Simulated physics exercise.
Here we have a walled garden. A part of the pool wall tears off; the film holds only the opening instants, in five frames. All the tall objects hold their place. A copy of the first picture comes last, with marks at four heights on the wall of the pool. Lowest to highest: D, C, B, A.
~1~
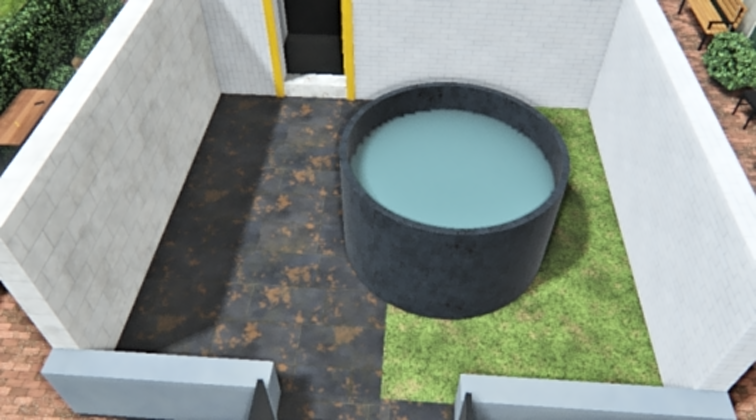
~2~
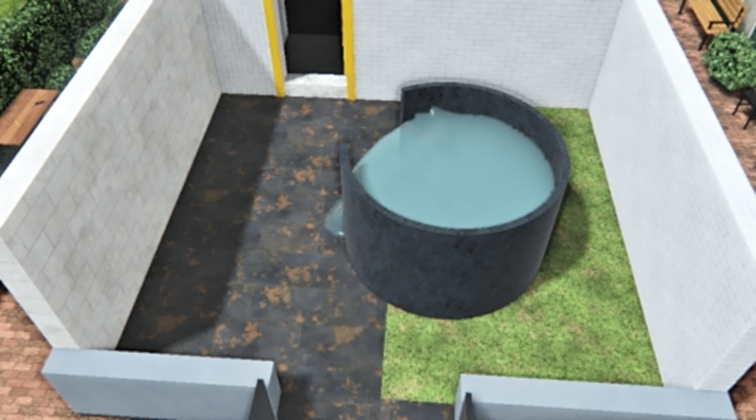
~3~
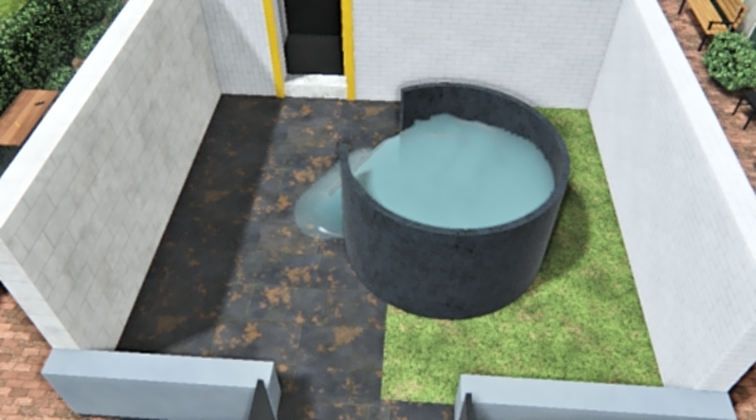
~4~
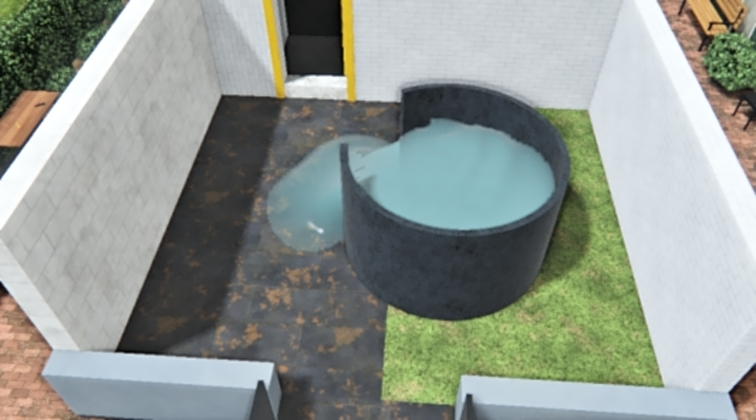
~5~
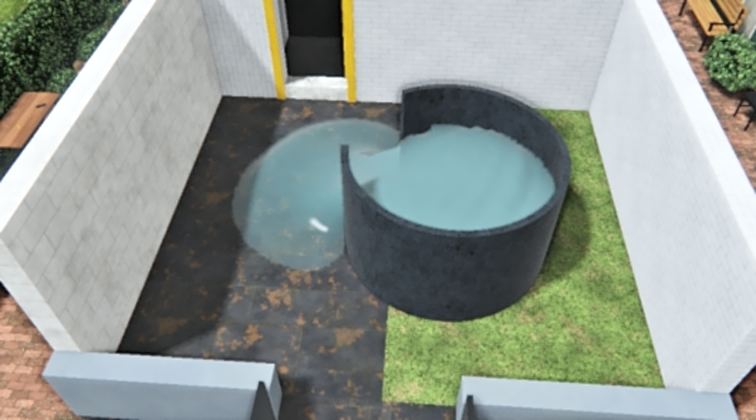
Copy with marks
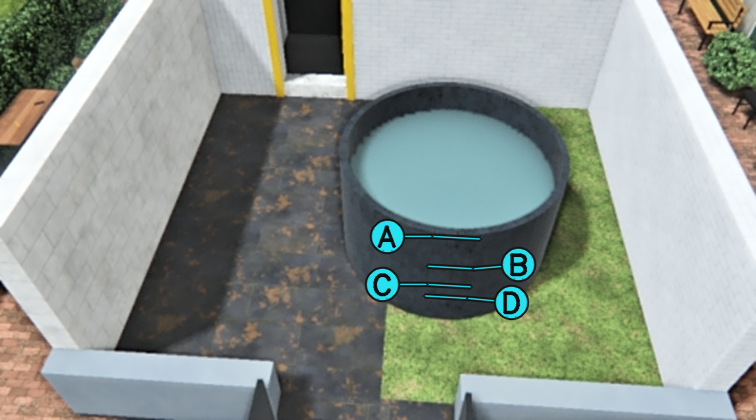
Pale blue water pouring through a gap in a dark round pool's left side and spreading across the walled garden's dark paving.
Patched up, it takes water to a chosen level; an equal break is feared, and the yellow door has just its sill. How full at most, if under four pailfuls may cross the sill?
I would pick line C.
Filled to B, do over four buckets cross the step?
Yes, that goes wrong.
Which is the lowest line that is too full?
The answer is B.
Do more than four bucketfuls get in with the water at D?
No, not at all.
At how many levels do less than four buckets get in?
Two of the four.
On the marked copy, A at (455, 237); B at (451, 267); C at (448, 285); D at (446, 297); from the bottom up D, C, B, A.
For line A, dozens of bucketfuls pour in.
For line B, about 11 bucketfuls get in.
For line C, a bucket or two gets in.
For line D, nothing gets over.
